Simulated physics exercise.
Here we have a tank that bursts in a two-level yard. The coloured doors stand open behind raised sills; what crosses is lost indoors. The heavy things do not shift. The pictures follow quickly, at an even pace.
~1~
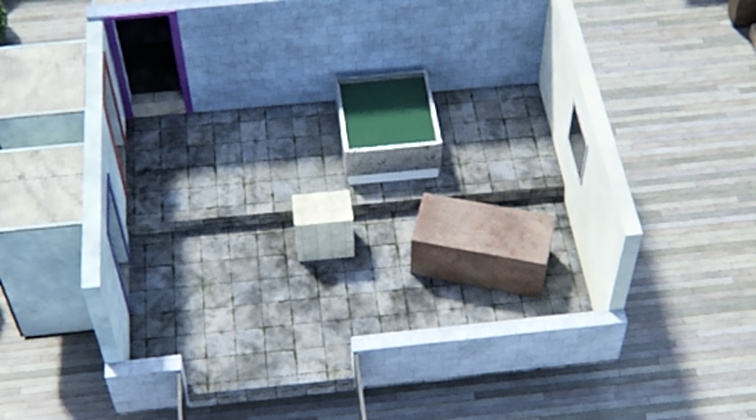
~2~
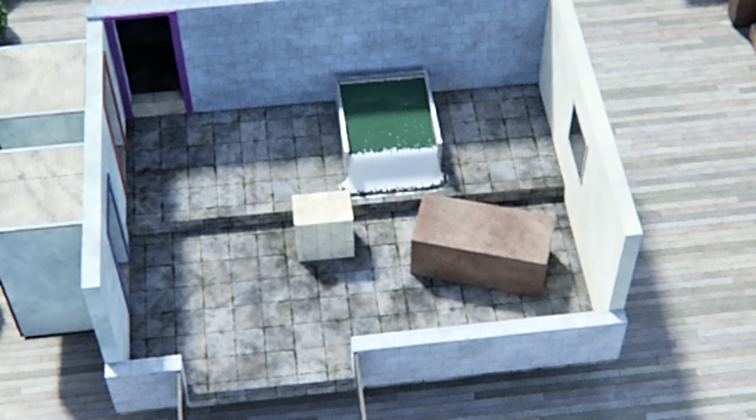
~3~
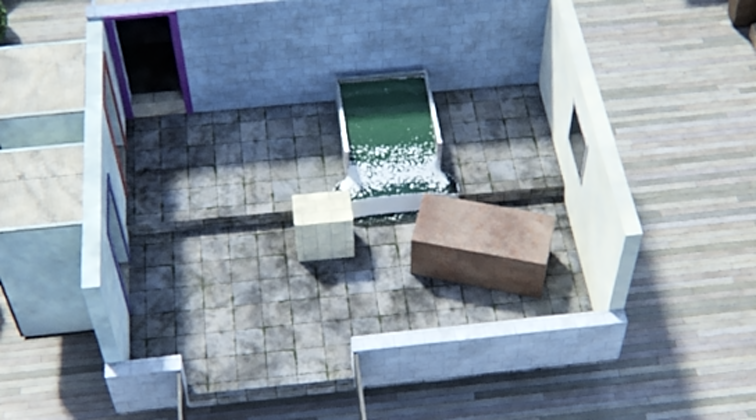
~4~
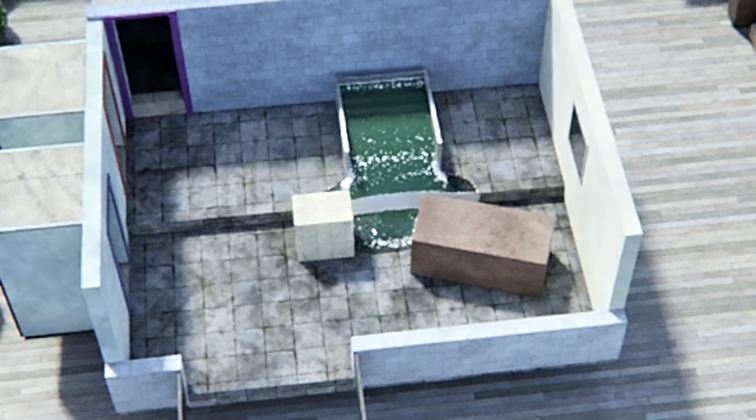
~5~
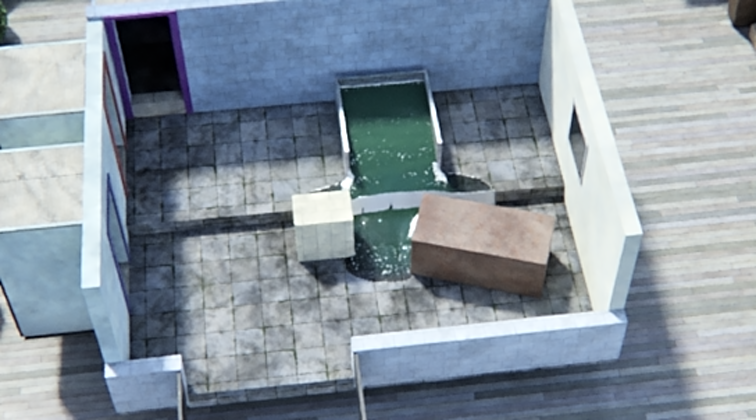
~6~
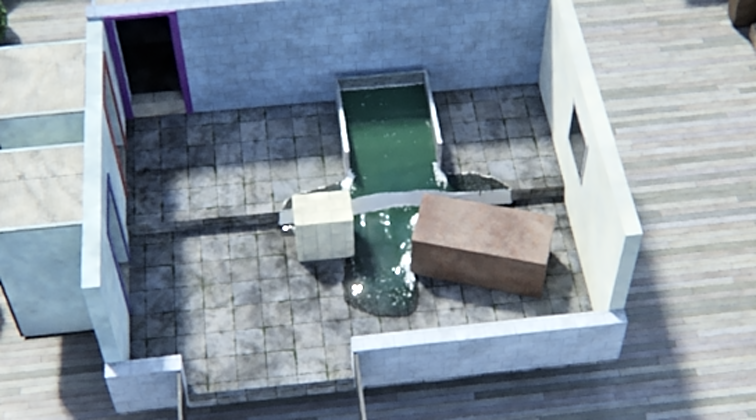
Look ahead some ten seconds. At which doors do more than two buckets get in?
In the end: The red door admits no more than that; the purple door admits no more than that; the blue door admits no more than that.
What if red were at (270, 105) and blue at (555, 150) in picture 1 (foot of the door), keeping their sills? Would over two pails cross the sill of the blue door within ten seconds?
In short: Blue door is under.
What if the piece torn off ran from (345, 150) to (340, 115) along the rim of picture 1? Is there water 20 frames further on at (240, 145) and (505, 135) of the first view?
One after the other: Wet, dry.
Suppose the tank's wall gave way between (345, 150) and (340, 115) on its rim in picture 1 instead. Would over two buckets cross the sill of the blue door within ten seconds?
One by one: The blue one passes that mark.
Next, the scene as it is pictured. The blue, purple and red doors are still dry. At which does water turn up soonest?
It is the blue door.
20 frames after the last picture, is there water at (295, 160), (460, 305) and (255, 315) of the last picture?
As listed: Dry, covered, wet.
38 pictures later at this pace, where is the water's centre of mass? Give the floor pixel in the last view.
I would point to (421, 281).
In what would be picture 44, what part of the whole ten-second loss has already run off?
I make it 70 per cent.
A moment on, water covers 25 % of the floor; the red door not reached, the purple door not reached, the blue door not reached.
Next, water covers 40 % of the floor; the red door not reached, the purple door not reached, the blue door not reached.
Then, water covers 45 % of the floor; the red door not reached, the purple door not reached, the blue door under two buckets in.
Later, water covers 45 % of the floor; the red door not reached, the purple door not reached, the blue door under two buckets in.
In the end, water covers 55 % of the floor; the red door not reached, the purple door not reached, the blue door under two buckets in.
